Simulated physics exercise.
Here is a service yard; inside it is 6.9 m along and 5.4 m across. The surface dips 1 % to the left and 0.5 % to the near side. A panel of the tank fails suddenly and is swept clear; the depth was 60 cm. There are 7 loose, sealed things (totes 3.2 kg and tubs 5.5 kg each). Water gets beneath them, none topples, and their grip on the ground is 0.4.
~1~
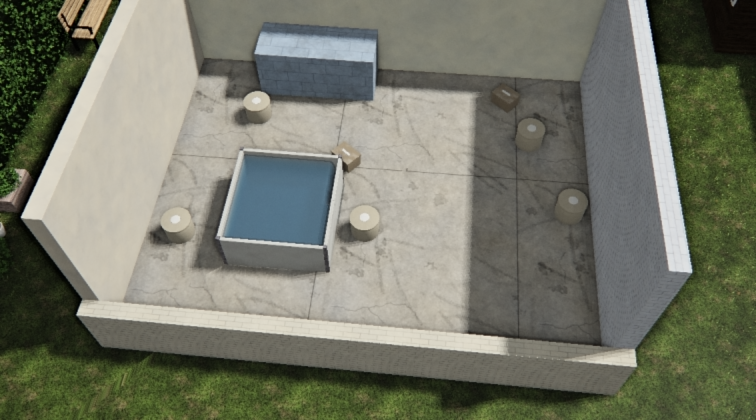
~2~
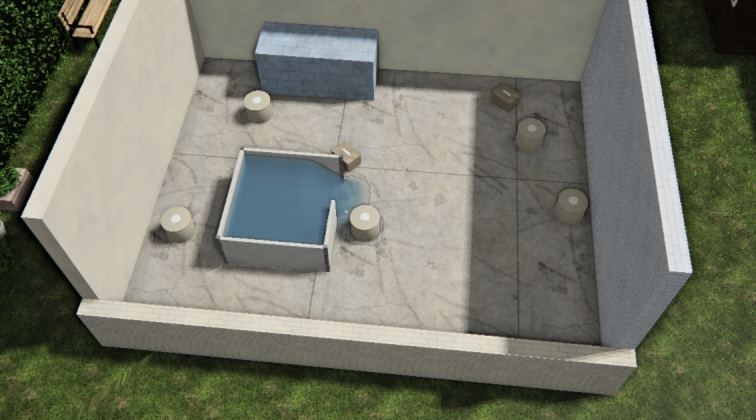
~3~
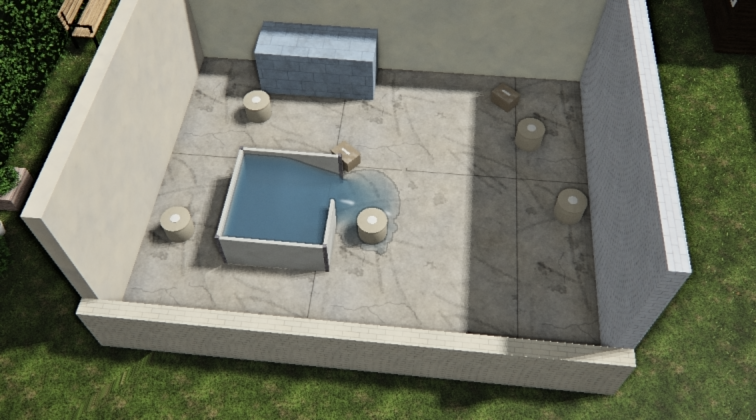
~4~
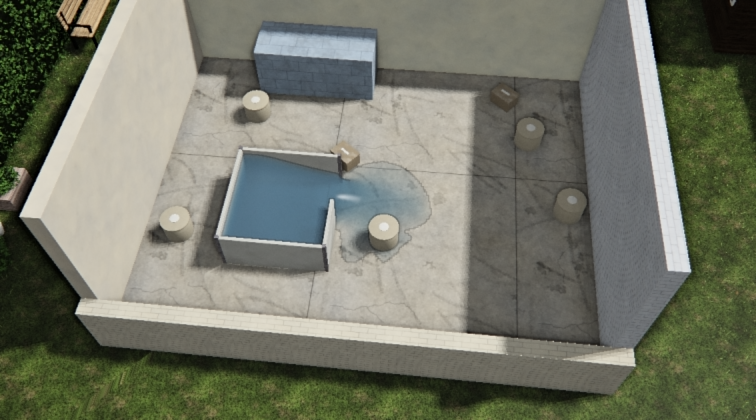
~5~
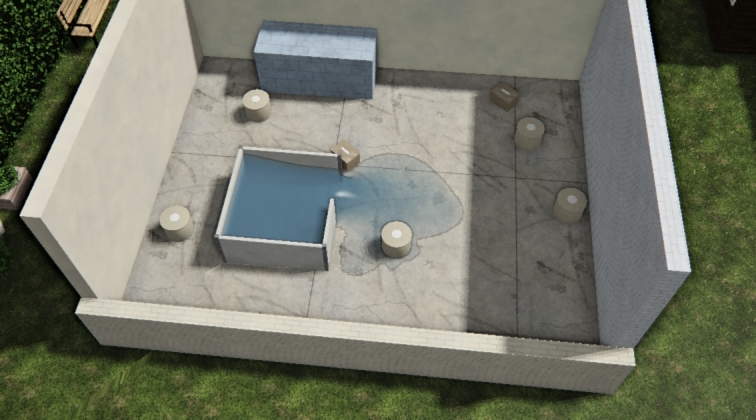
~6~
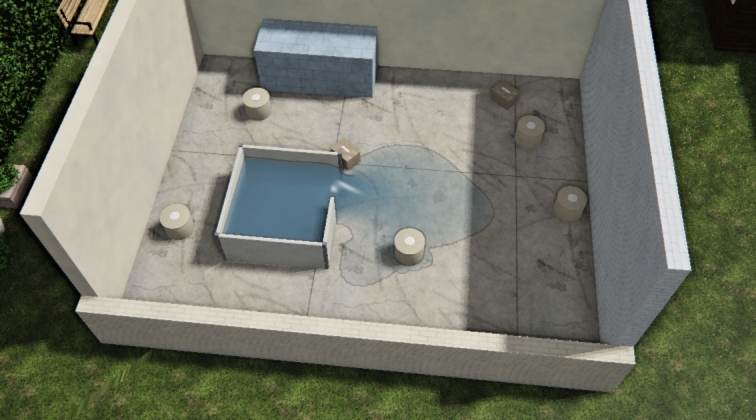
A square tank of blue water in a walled yard lost part of its right side, and water poured out and spread across the paving, pushing a nearby round tub toward the lower right.
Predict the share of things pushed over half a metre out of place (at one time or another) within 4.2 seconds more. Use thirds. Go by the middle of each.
Share: One to two thirds.
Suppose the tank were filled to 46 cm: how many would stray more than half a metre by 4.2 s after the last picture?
Then 4.
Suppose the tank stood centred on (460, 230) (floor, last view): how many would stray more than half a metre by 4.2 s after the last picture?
In that case 3 of them.
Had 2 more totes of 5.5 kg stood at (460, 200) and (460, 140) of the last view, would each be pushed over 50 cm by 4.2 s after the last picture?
In turn: Over, past it.
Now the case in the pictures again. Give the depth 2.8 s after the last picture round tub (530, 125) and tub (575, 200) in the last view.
Roughly 14 and 7 cm.
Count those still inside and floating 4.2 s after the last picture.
At that moment 4.
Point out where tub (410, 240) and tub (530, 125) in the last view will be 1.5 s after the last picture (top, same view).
Near (485, 320) and (573, 108).
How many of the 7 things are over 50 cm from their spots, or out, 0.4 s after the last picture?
I count 1.
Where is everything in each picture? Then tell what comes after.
In the first picture, a tub at (365, 218) rests on the ground; a tote at (506, 93) rests on the ground; water covers 2.4 m2; 0 of 7 have shifted.
In the second picture, a tub at (365, 217) rests on the ground; a tote at (507, 93) rests on the ground; 2.8 m2 under water; 0 of 7 have shifted.
In the third picture, a tub at (372, 220) rests on the ground, 14 cm from its start; a tote at (506, 93) rests on the ground; 3.4 m2 under water; 1 of 7 have shifted.
In the fourth picture, a tub at (384, 227) rests on the ground, 36 cm from its start; a tote at (506, 93), on the bottom; water covers 4.3 m2; 1 of 7 have shifted.
In the fifth picture, a tub at (397, 234) rests on the ground, 59 cm from its start; a tote at (506, 92), on the bottom; 5.3 m2 under water; 1 of 7 have shifted.
In the sixth picture, a tub at (410, 241), on the bottom, 83 cm from its start; a tote at (506, 90) rests on the ground; water covers 6.5 m2; 1 of 7 have shifted.
Then, 0.4 s after the last picture 1 of 7 are over 50 cm from their spots; 0 afloat.
Then, 1.5 s after the last picture 3 of 7 are over 50 cm from their spots; 2 afloat.
Then, 2.8 s after the last picture 3 of 7 are over 50 cm from their spots; 4 afloat.
Then, 4.2 s after the last picture 3 of 7 are over 50 cm from their spots, and 4 have been at some point; 4 afloat.
